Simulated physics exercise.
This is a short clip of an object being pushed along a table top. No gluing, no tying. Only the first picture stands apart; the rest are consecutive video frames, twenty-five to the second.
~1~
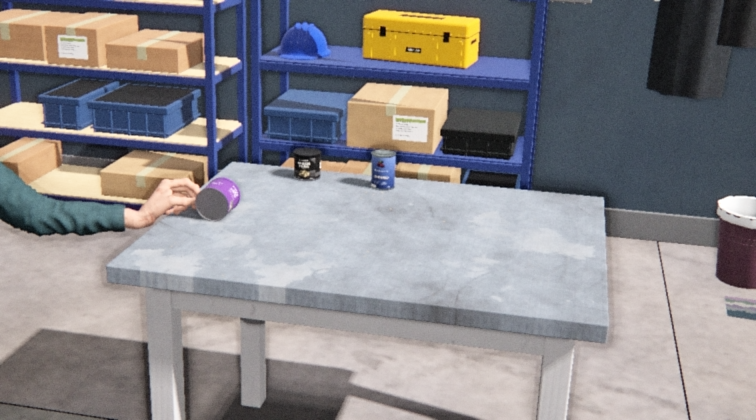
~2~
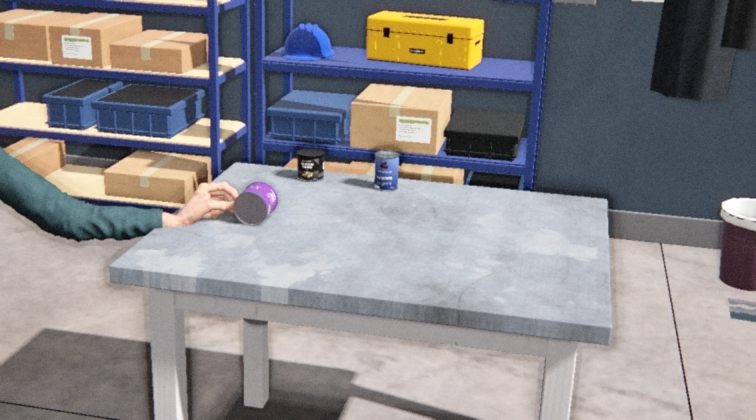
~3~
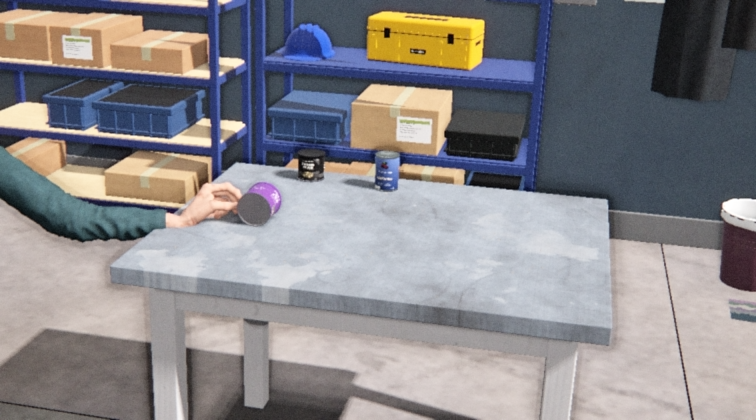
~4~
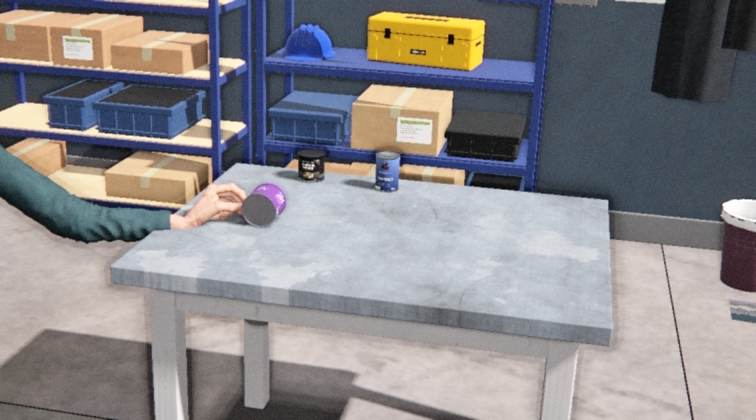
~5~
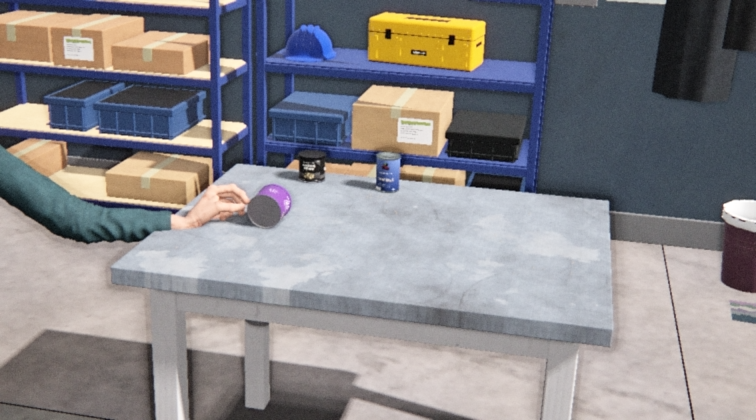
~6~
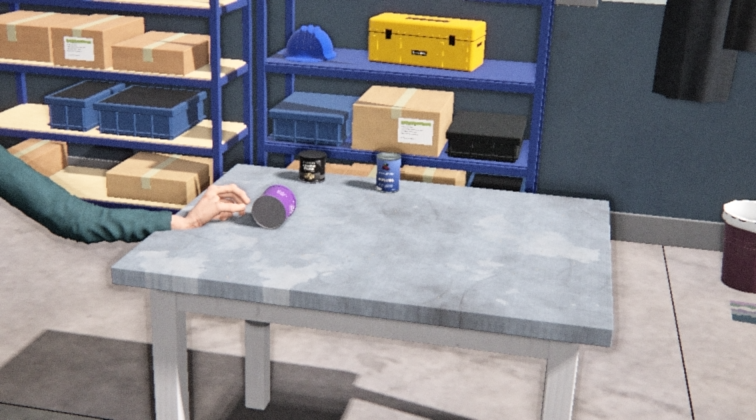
A hand nudges a purple tin lying on its side rightward across a grey table.
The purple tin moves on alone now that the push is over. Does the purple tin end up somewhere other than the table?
No, it is still on the table.
Then, 0.10 s later than the last frame, purple tin moved a little near (283, 208).
Then, 0.20 s later than the last frame, purple tin moved about its own width near (290, 209).
Then, 0.30 s later than the last frame, purple tin moved about its own width near (295, 209).
Then, 0.50 s later than the last frame, purple tin moved about its own width near (298, 210).
When it is over, moved from the start, purple tin. End places, in pixels of the last picture, purple tin near (298, 210).
